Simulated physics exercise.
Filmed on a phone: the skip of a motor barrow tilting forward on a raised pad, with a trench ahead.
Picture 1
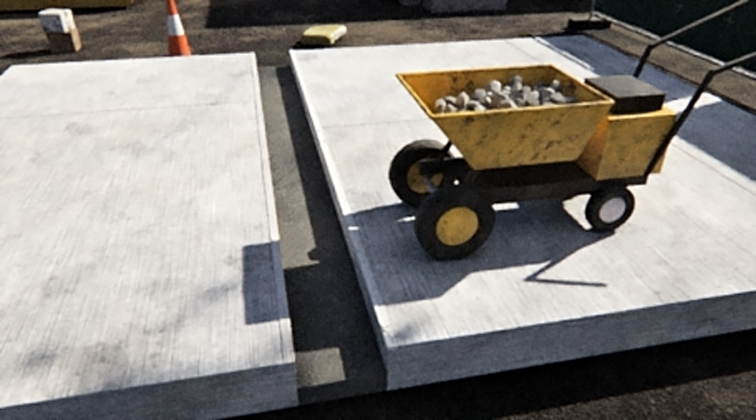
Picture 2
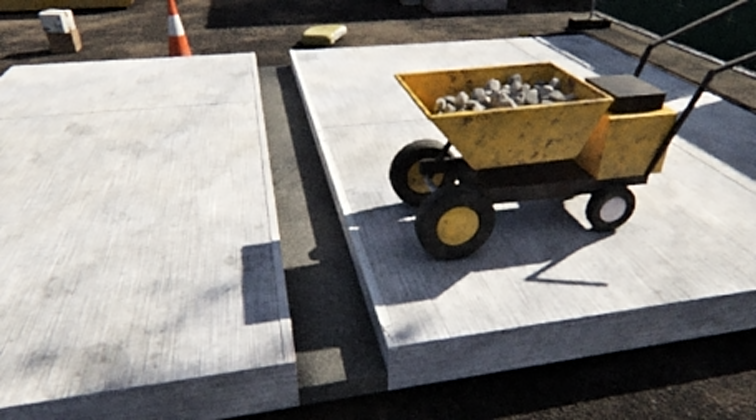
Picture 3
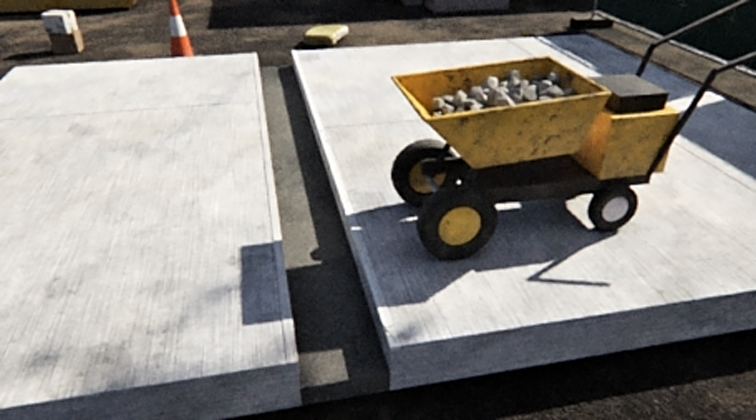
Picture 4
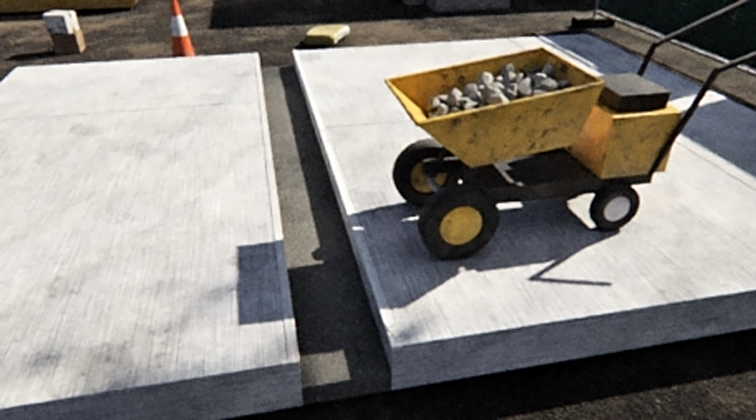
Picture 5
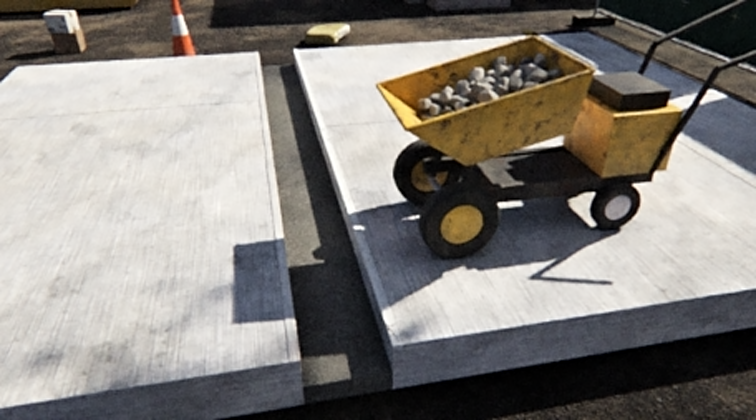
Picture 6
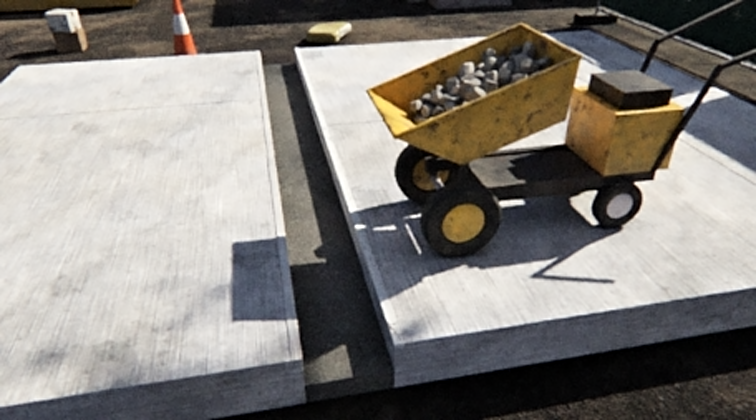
Yellow motor barrow standing on a raised concrete pad beside a trench, its skip of broken stones gradually tilting forward to the left.
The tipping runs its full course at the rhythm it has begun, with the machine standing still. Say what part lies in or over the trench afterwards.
In the trench: Over half.
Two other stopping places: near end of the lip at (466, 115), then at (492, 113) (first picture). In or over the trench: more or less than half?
One: More than half. Two: The larger part.
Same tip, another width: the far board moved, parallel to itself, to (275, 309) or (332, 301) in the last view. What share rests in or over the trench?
The first gives 90 %, the second 20 %.
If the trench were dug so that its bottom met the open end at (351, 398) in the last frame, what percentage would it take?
Some 80 per cent.
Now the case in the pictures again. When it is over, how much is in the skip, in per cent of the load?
Roughly 0 in a hundred.
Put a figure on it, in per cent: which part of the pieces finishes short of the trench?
It comes to 0 per cent or so.
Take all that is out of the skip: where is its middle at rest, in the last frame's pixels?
Close to (307, 250).
Soon, skip tipped steeply; all in the skip.
A while on, skip tipped right over; about two thirds in the skip; about a quarter in or heaped over the trench; a stray few beyond it; a small part falling.
Towards the end, skip tipped right over; a stray few in the skip; most in or heaped over the trench; about a quarter beyond it.
Finally, skip tipped right over; most in or heaped over the trench; about a quarter beyond it.
